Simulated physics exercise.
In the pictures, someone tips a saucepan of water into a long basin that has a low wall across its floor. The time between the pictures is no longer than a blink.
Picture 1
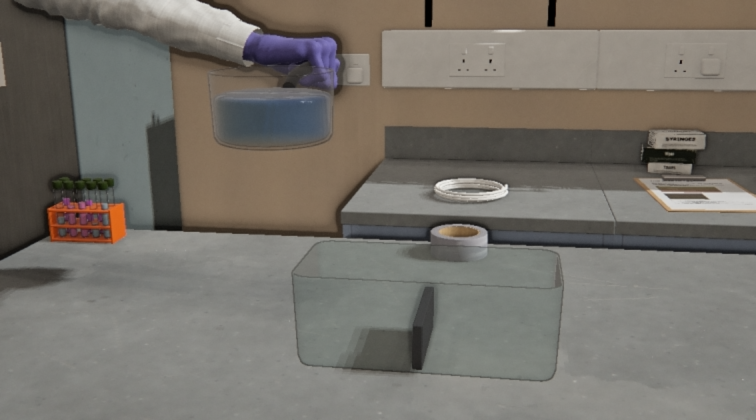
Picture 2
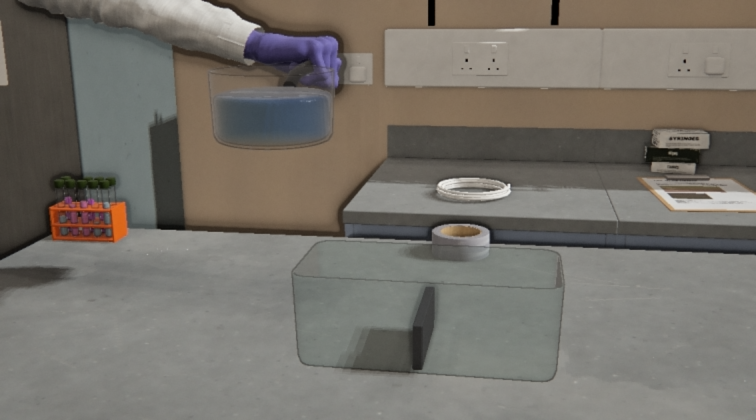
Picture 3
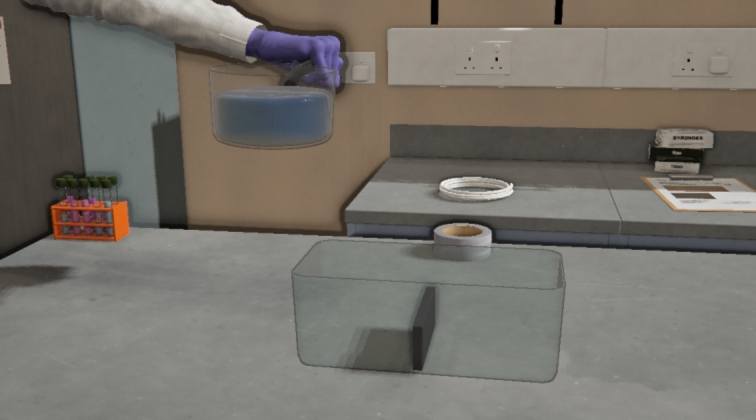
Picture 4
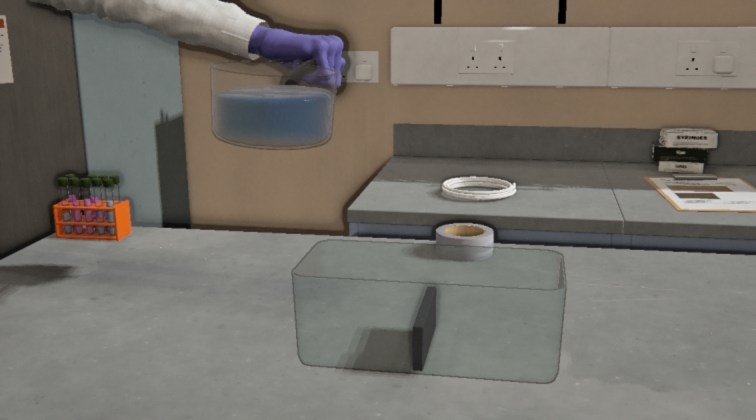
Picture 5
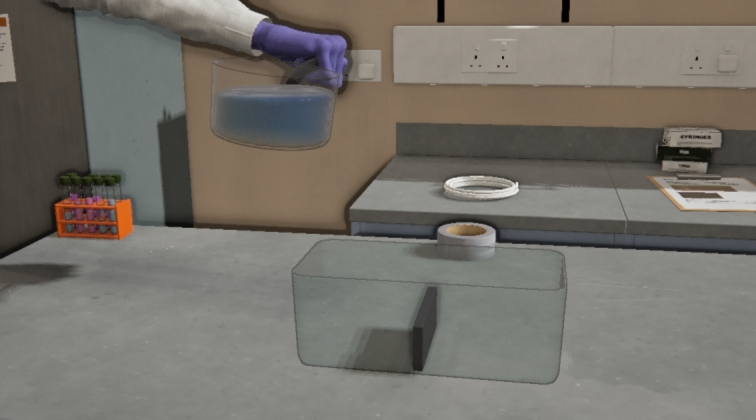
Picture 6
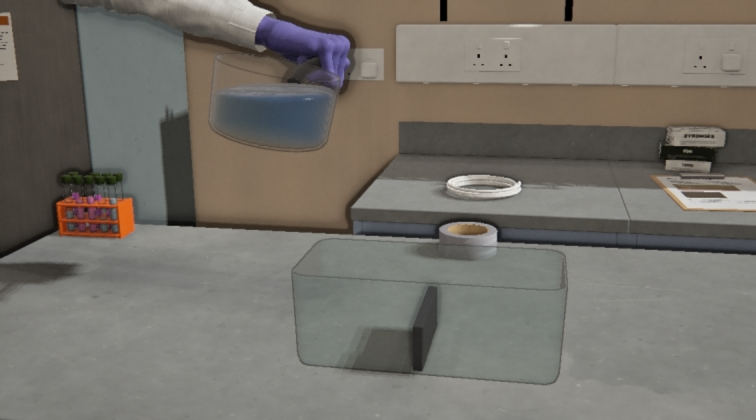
A purple-gloved hand at the end of a white sleeve holds a clear, round pan of blue liquid at upper left, seen from the front across a grey laboratory bench. Below stands a long transparent basin with a low dark wall inside, near an orange tube rack, pale rings and wall sockets. The pan stays level, then tilts slightly rightward as the view shifts slightly left.
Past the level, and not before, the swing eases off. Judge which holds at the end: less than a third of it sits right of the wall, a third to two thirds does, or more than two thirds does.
The right of the wall is going to lack a full third.
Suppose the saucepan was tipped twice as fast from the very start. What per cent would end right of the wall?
About 5 in a hundred.
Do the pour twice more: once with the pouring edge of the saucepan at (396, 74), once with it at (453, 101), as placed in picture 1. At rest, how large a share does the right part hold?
The first start gives some 90 %, the second some 95 %.
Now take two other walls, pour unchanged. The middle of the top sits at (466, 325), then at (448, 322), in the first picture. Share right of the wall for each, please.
The first position gives around 10 percent, the second around 5 percent.
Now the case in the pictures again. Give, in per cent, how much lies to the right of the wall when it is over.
Close to 10 percent.
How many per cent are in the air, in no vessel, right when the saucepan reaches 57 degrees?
Estimate: 20 per cent, roughly.
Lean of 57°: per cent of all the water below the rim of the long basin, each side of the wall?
Near 0 on the left, 0 on the right.
A moment on, the tilt is 57° and 77 per cent is still to pour, 2 is left of the wall and 0 right of it.
Next, the tilt is 86° and 24 per cent is still to pour, 48 is left of the wall and 7 right of it.
Then the tilt is 93° and 5 per cent is still to pour, 81 is left of the wall and 8 right of it.
Later the tilt is 93° and 1 per cent is still to pour, 89 is left of the wall and 8 right of it.
Finally, 90 per cent lies left of the wall, 8 right of it and 2 outside.
